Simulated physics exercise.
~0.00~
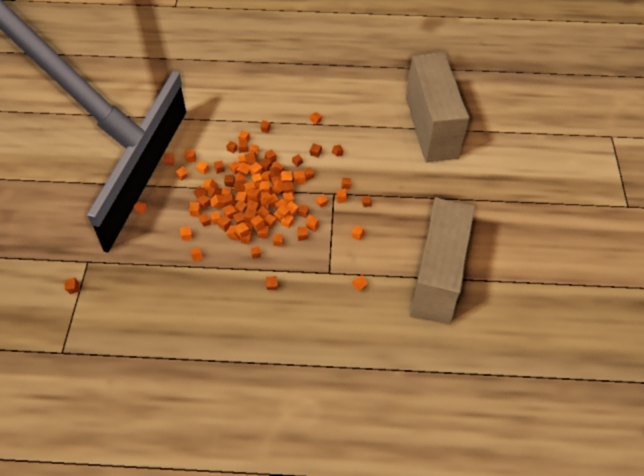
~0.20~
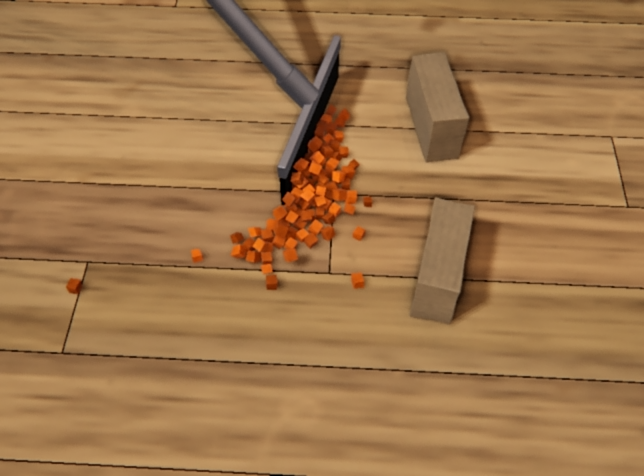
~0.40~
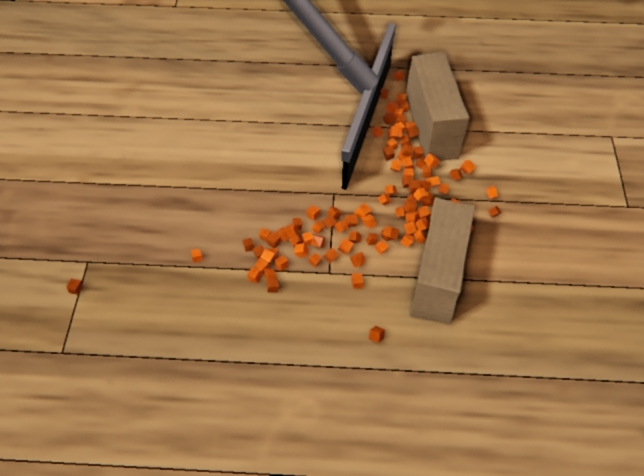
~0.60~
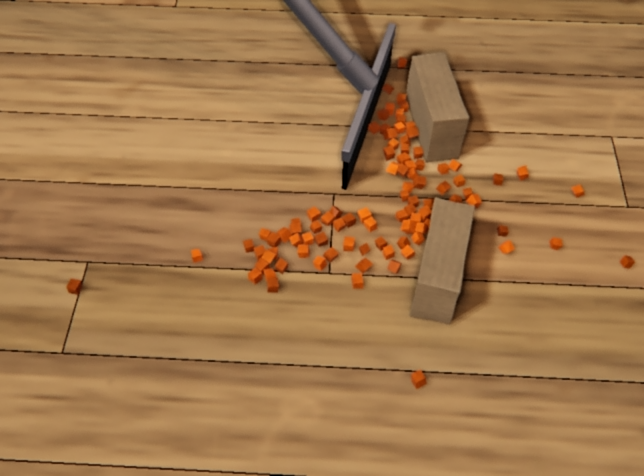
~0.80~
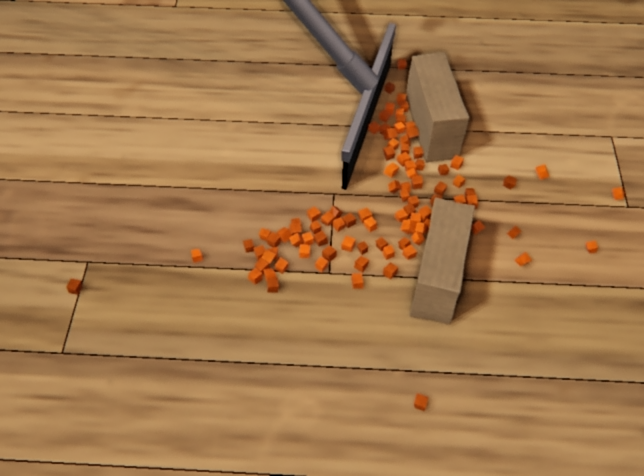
At the start, a squeegee with a dark blade stands to the left of a loose pile of small orange cubes on a wooden floor, with two fixed grey-brown blocks to the right. The blade sweeps right, pushing many cubes into a slanting heap along its face. It carries on toward the blocks and stops just short of the upper one, while cubes crowd into the space before them. A few slip through the gap and scatter beyond, and one slides away below. At the end, the squeegee rests still, with most cubes left before the blocks.
